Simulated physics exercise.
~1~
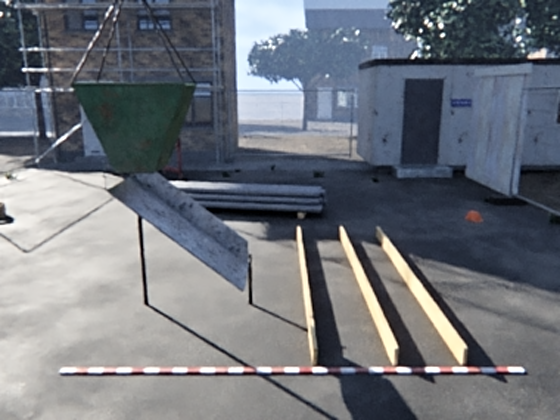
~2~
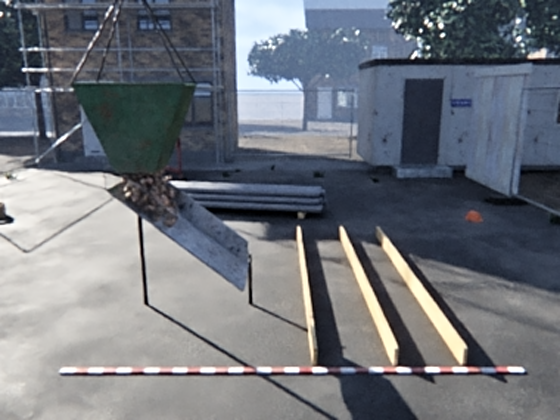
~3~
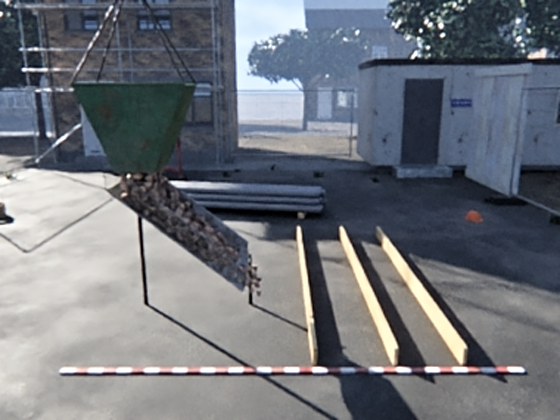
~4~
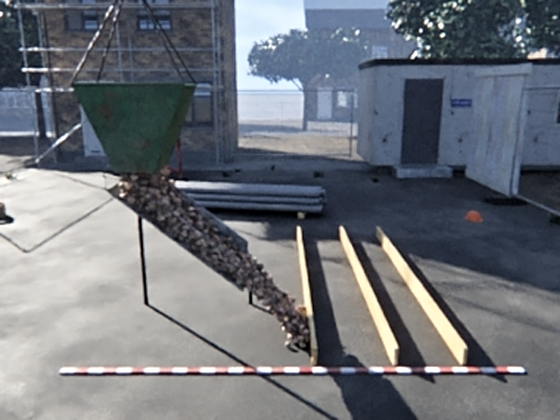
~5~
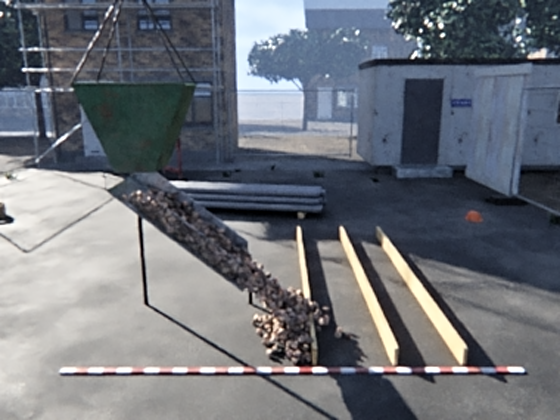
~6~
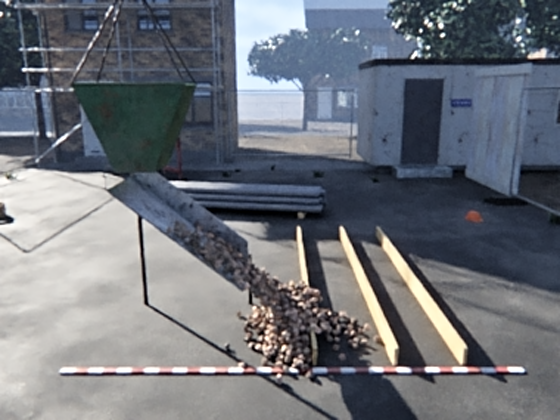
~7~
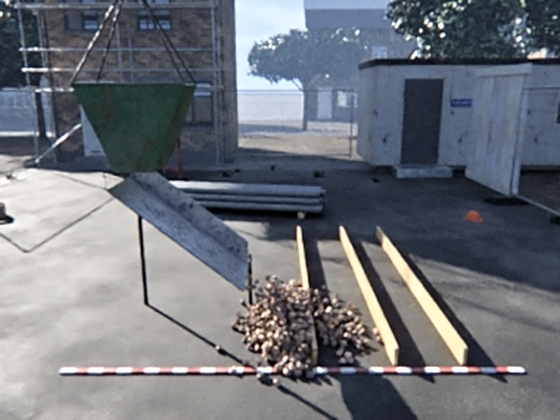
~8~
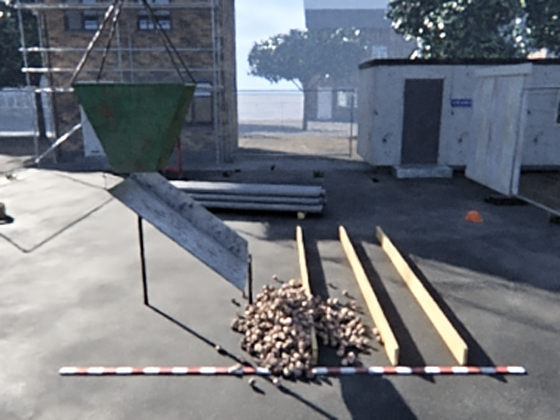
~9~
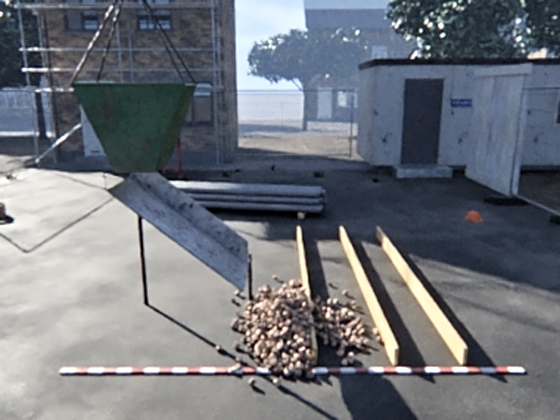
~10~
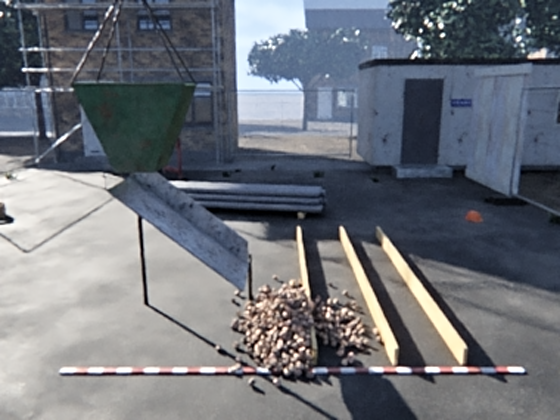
In a paved yard beside a scaffolded brick building, brownish stones poured from a hanging green skip down a sloping metal chute and piled up at its foot, mostly left of three wooden boards, with some spilling between the first two before everything settled.
